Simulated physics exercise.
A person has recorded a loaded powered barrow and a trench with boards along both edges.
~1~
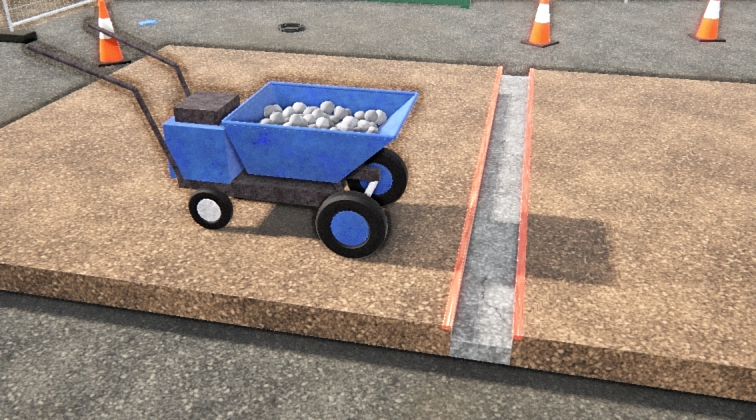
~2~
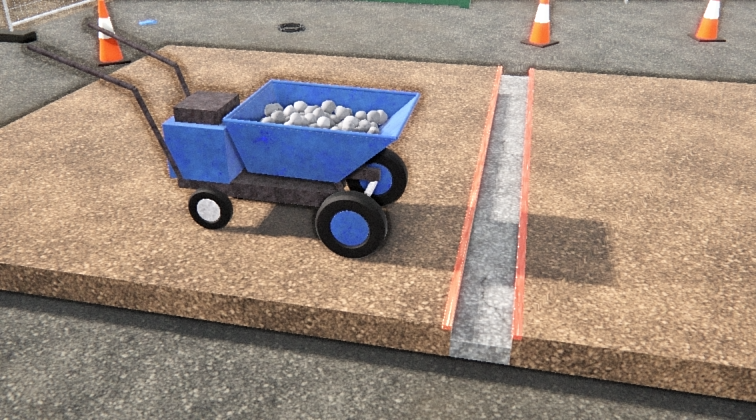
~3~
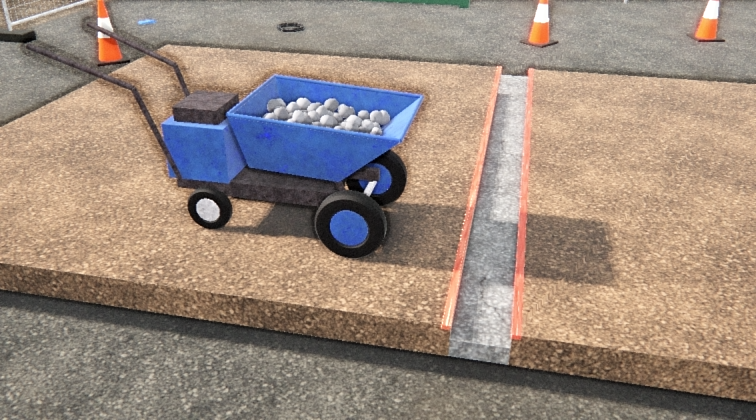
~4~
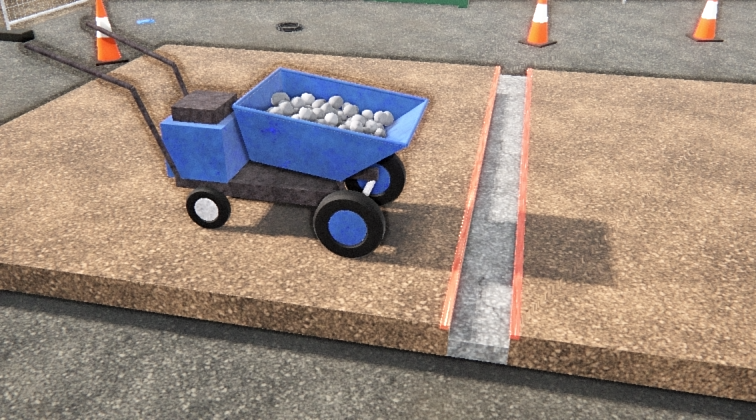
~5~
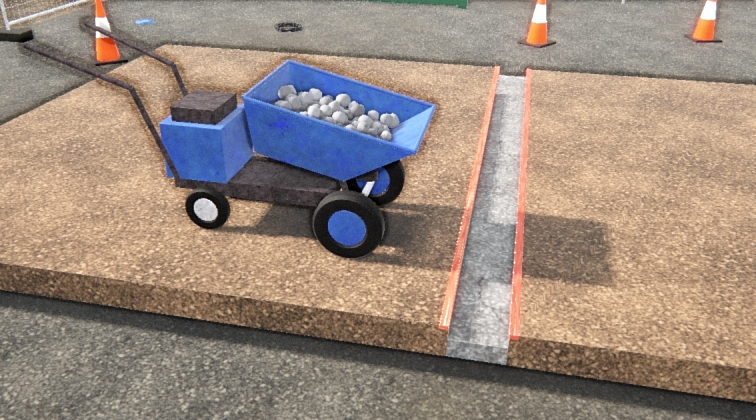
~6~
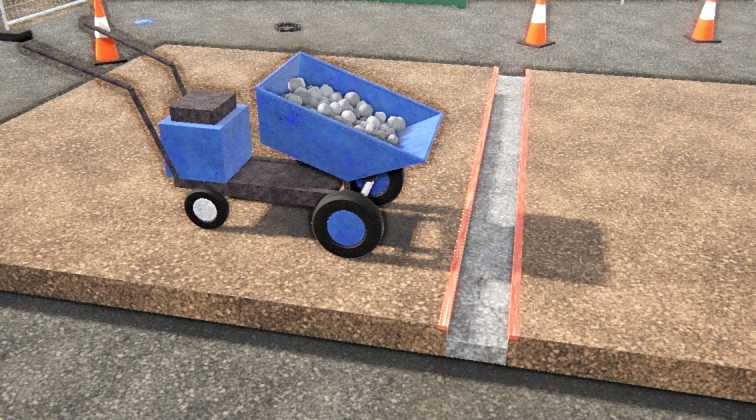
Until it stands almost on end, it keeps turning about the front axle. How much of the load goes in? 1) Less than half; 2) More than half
(2) More than half.
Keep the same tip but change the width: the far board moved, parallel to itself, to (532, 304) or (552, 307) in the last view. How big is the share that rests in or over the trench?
Well, it'd be something like 80 per cent the first time and 90 per cent the second.
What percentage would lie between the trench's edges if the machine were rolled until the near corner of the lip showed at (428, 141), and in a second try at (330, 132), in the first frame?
40 and 50 in a hundred, in that order.
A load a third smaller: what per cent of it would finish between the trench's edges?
Share between the edges: Approx. 80 %.
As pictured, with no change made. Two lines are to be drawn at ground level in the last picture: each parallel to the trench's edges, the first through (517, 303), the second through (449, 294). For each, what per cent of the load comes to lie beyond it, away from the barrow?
The first comes to 20 %, the second to 90 %.
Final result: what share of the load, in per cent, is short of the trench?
About 5 %.
Shortly afterwards, skip tipped steeply; the whole lot in the skip.
Next, skip tipped steeply; near two thirds in the skip; near a quarter in or heaped over the trench; only a few falling.
Some moments later, skip tipped right over; a little in the skip; only a few short of the trench; near two thirds in or heaped over the trench; near a quarter beyond it.
In the end, skip tipped right over; a little in the skip; only a few short of the trench; near two thirds in or heaped over the trench; near a quarter beyond it.
